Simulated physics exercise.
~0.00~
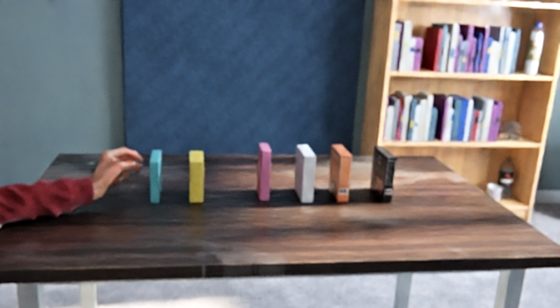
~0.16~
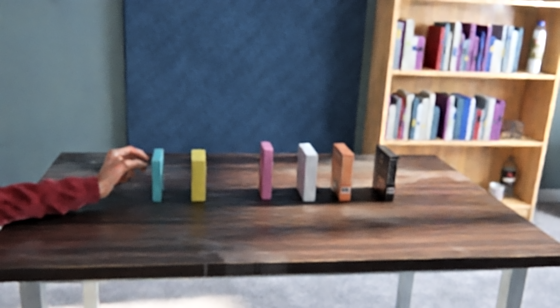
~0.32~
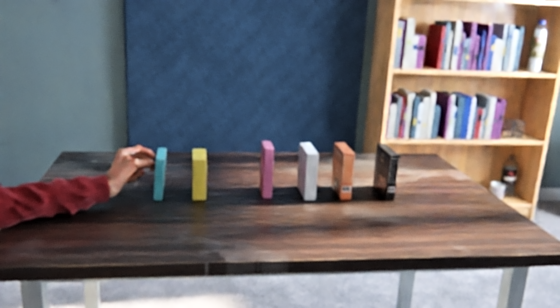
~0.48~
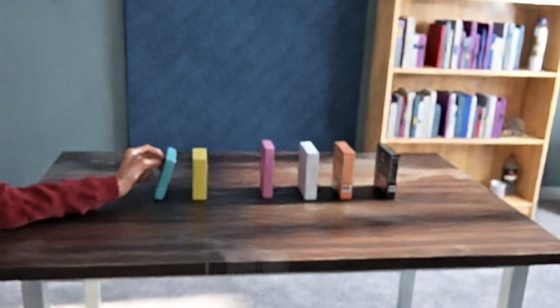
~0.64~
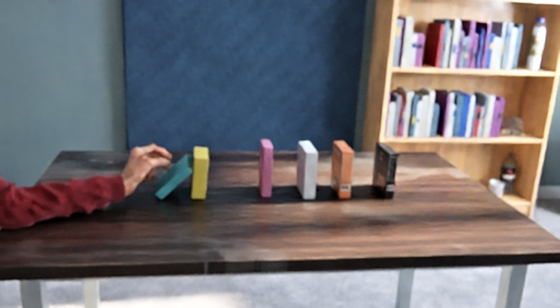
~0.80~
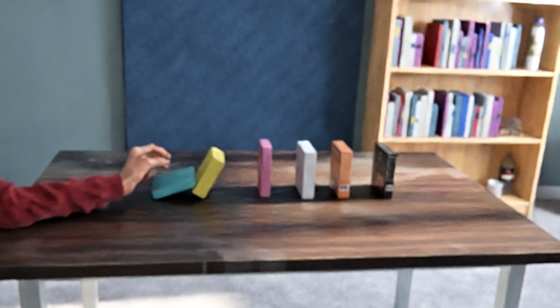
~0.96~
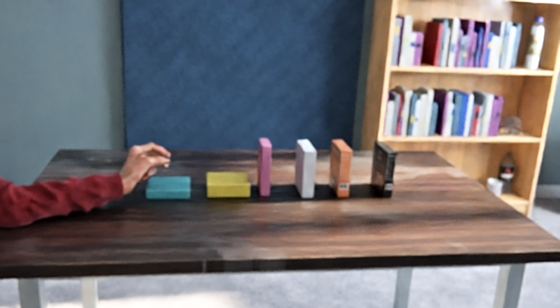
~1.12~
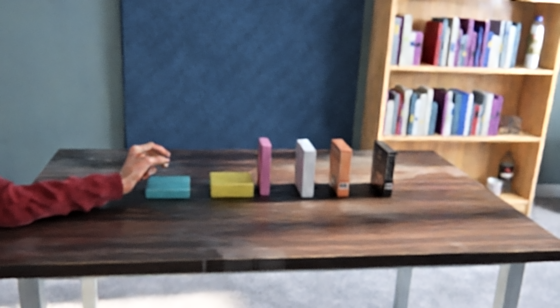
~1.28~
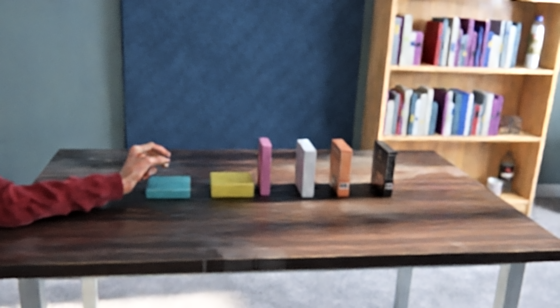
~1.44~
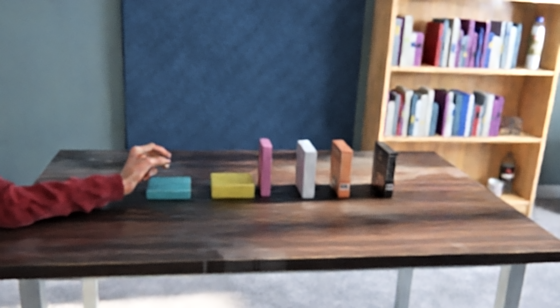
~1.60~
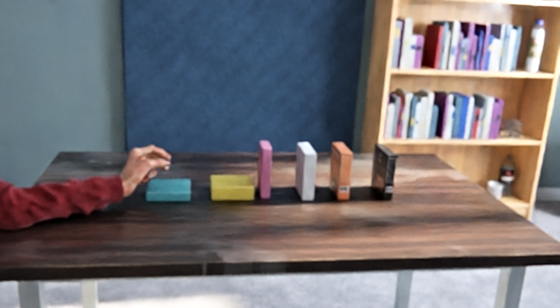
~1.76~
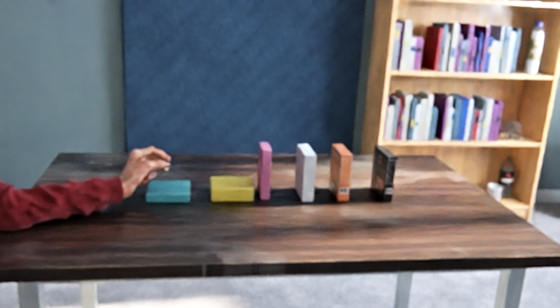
On a dark wooden table in front of a blue panel and a bookshelf, six thin blocks and packets stand on end in a row, with a wider gap after the second. A hand in a red sleeve reaches in from the left and tips the turquoise block to the right. It falls against the yellow block, which leans and topples over to the right. Both end up lying flat, the yellow one just short of the pink block. The hand stays still above the turquoise block, while the pink, white, orange and black ones remain upright.
